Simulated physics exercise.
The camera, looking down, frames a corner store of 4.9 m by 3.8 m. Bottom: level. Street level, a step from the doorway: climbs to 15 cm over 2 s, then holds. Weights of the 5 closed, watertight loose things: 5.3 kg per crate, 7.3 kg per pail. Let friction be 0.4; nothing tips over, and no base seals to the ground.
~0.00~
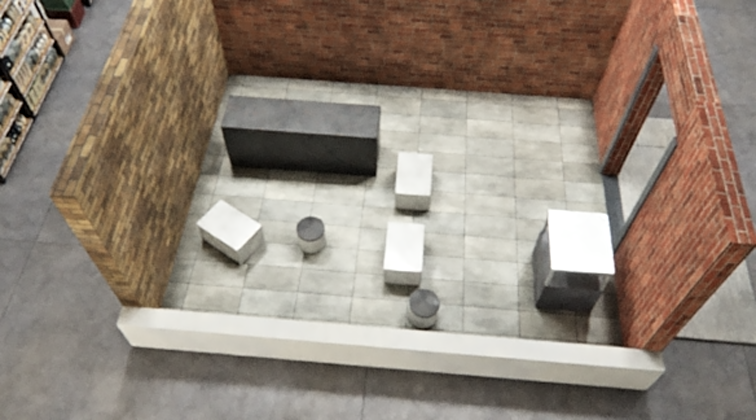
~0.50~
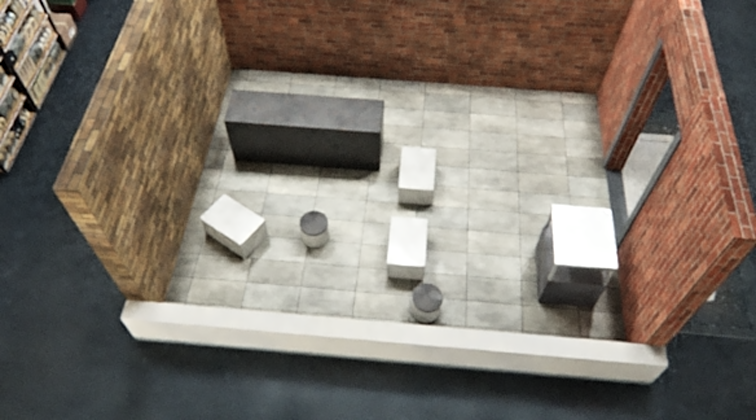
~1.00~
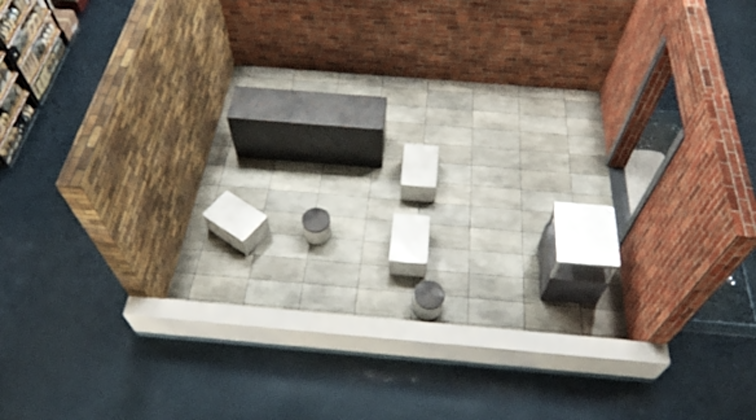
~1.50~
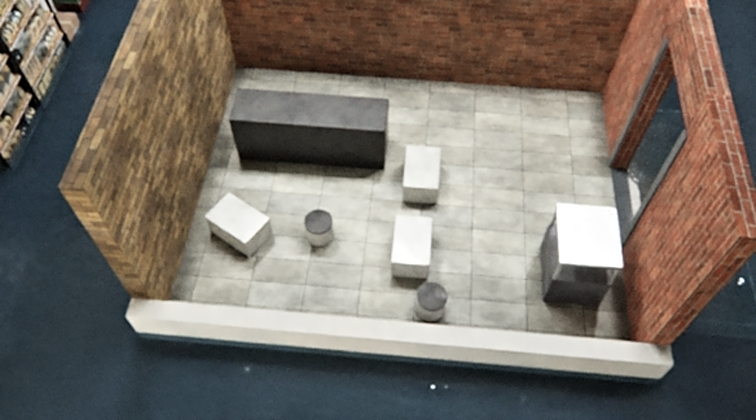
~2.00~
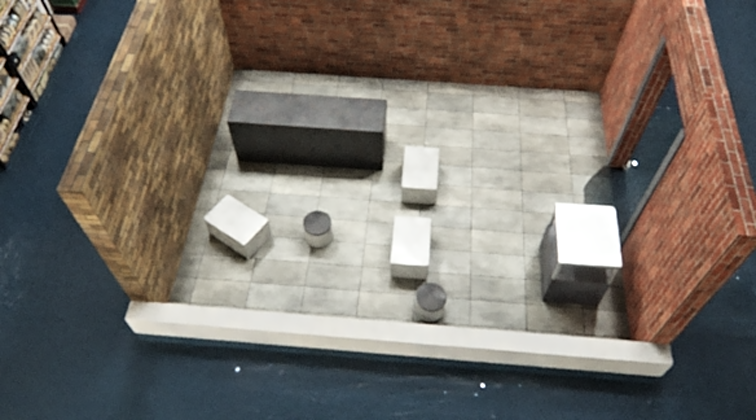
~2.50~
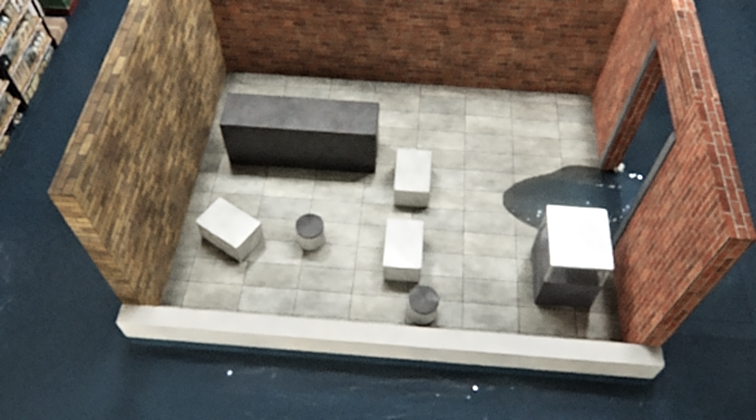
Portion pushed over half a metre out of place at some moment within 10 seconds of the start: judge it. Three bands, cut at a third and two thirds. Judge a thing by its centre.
Band: One third to two thirds.
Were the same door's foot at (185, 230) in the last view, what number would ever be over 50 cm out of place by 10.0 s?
In that case the number is 3.
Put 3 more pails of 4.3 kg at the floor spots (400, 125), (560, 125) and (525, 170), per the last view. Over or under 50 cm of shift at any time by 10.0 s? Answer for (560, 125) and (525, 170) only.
Order as asked - inside the cutoff and beyond the cutoff.
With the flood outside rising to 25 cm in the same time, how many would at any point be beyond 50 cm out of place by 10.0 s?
In that case 4 of them.
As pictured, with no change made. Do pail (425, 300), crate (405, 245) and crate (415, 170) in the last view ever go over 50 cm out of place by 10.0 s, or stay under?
One by one in that order: Below; above; above.
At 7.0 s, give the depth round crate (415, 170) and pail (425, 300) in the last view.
4 and 2 cm.
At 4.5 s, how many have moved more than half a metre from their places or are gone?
I count 0.
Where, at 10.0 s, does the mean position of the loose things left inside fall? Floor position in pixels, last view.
That lands at roughly (278, 268).
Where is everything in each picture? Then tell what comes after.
In the first picture, a crate at (405, 246) rests on the ground; a crate at (229, 225) rests on the ground; water covers 0.0 m2; 0 of 5 have shifted.
In the second picture, a crate at (408, 241) rests on the ground; a crate at (232, 219) rests on the ground; water covers 0.0 m2; 0 of 5 have shifted.
In the third picture, a crate at (410, 238), on the bottom; a crate at (235, 215), on the bottom; water covers 0.0 m2; 0 of 5 have shifted.
In the fourth picture, a crate at (412, 239) rests on the ground; a crate at (237, 217), on the bottom; 0.0 m2 under water; 0 of 5 have shifted.
In the fifth picture, a crate at (411, 240), on the bottom; a crate at (236, 219) rests on the ground; water covers 0.3 m2; 0 of 5 have shifted.
In the sixth picture, a crate at (404, 243) rests on the ground; a crate at (228, 222), on the bottom; 1.0 m2 under water; 0 of 5 have shifted.
After 3.5 s 0 of 5 are over 50 cm from their spots; 0 afloat.
After 4.5 s 0 of 5 are over 50 cm from their spots; 0 afloat.
After 7.0 s 2 of 5 are over 50 cm from their spots; 2 afloat.
After 10.0 s 2 of 5 are over 50 cm from their spots, and 2 have been at some point; 3 afloat.
